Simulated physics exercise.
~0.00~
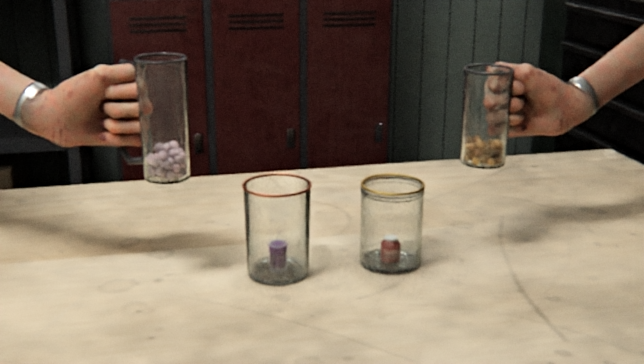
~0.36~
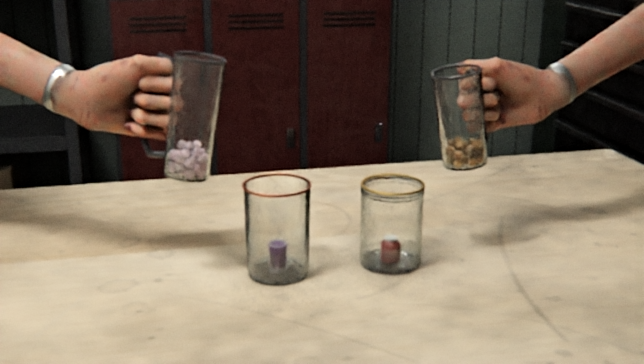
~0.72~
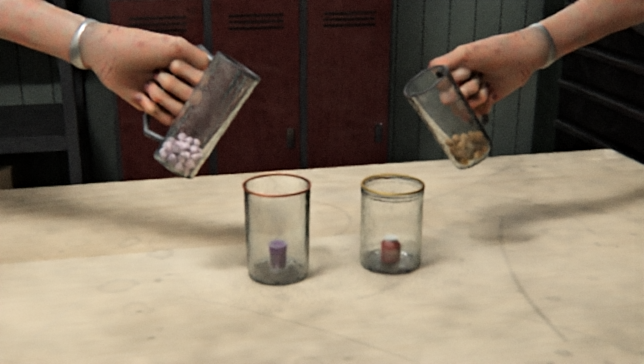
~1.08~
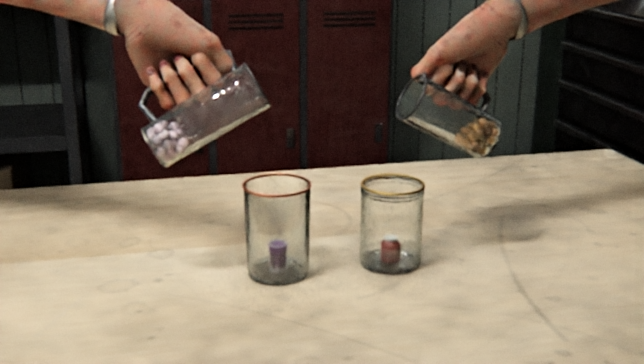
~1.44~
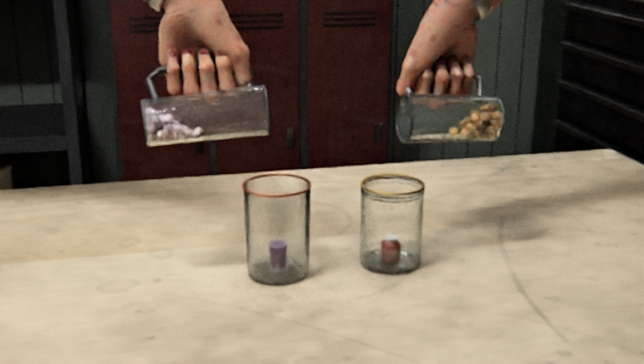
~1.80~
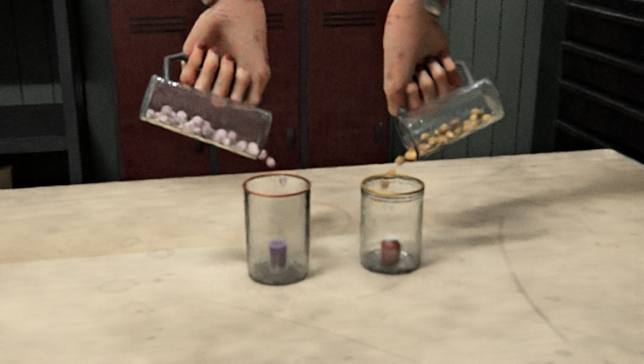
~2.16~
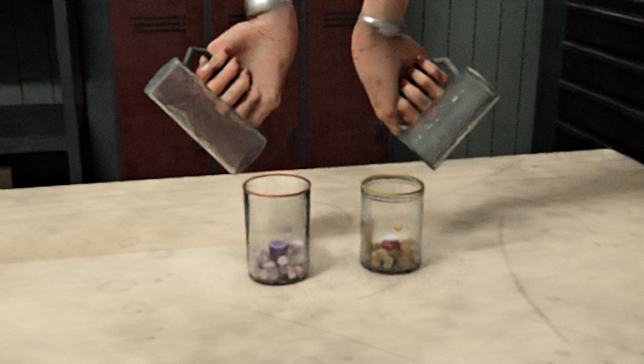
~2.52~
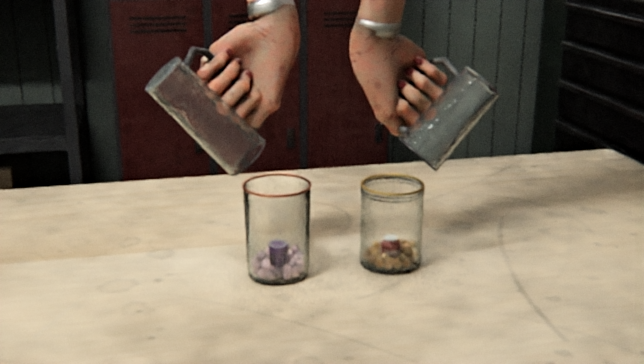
Two hands tipping glass mugs of purple and orange pieces into clear glasses, leaving the small objects inside still showing.
